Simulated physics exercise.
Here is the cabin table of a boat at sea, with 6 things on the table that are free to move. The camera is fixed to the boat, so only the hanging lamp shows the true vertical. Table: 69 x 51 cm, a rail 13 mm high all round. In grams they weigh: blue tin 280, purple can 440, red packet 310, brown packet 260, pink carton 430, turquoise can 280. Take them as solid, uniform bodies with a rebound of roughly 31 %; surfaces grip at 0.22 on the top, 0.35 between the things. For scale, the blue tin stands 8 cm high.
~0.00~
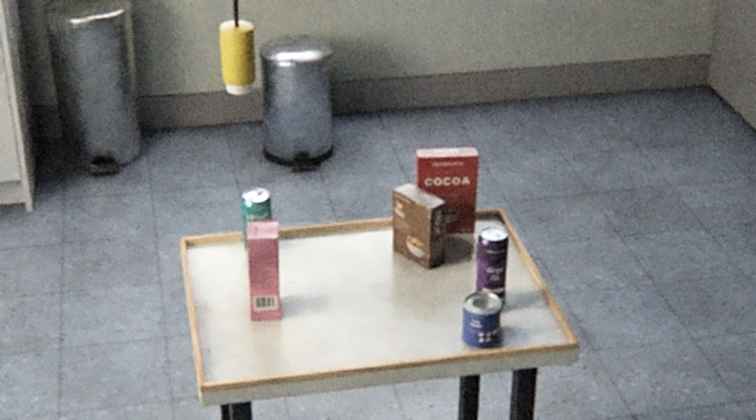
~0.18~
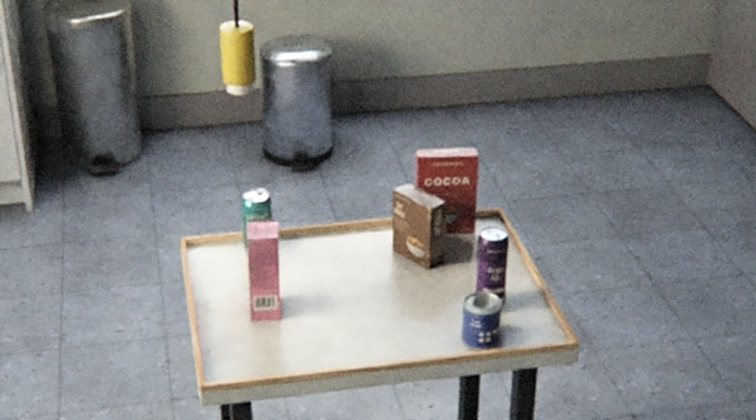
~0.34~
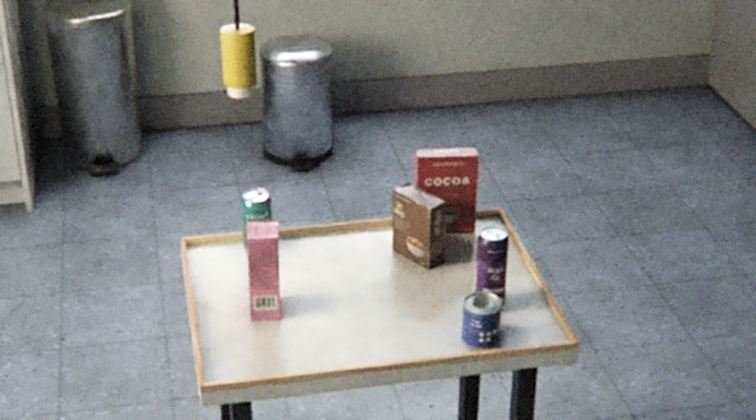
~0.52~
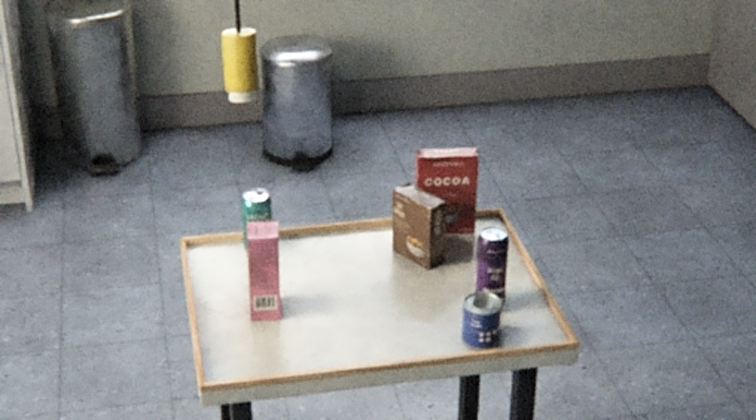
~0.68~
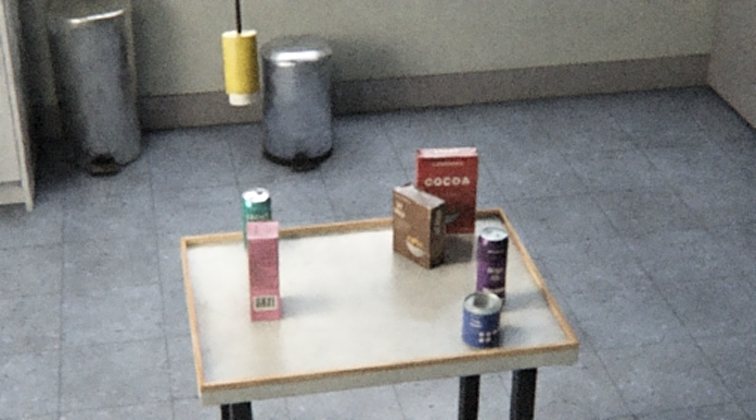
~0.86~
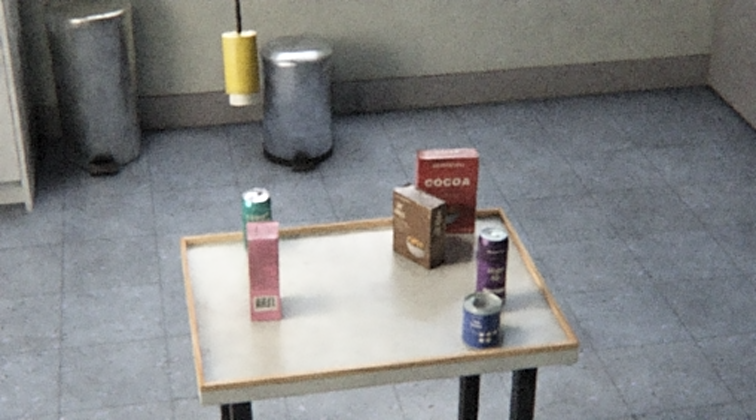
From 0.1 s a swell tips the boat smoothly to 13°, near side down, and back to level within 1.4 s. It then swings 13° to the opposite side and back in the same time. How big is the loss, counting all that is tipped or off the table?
Lost: Two.
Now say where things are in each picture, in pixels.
The first picture shows boat level; blue tin (481, 321); purple can (492, 270).
The second picture shows boat level; pink carton (264, 271); turquoise can (257, 223).
The third picture shows boat heeled 3°, near side down; red packet (446, 192); brown packet (419, 226).
The fourth picture shows boat heeled 9°, near side down; pink carton (264, 271); turquoise can (257, 223).
The fifth picture shows boat heeled 12°, near side down; red packet (446, 192); brown packet (419, 226).
The sixth picture shows boat heeled 13°, near side down; blue tin (481, 321); purple can (492, 270).
By 1.36 s, boat heeled 1°, near side down; red packet rocked 72° off its seat; brown packet rocked 58° off its seat.
By 1.56 s, boat level; brown packet on its side; red packet on its side.
When it is over (3.4 s), lying over on the table, red packet and brown packet; the other 4 within 5 cm of the start. End places, in pixels of the last picture, blue tin near (481, 321), purple can near (491, 270).
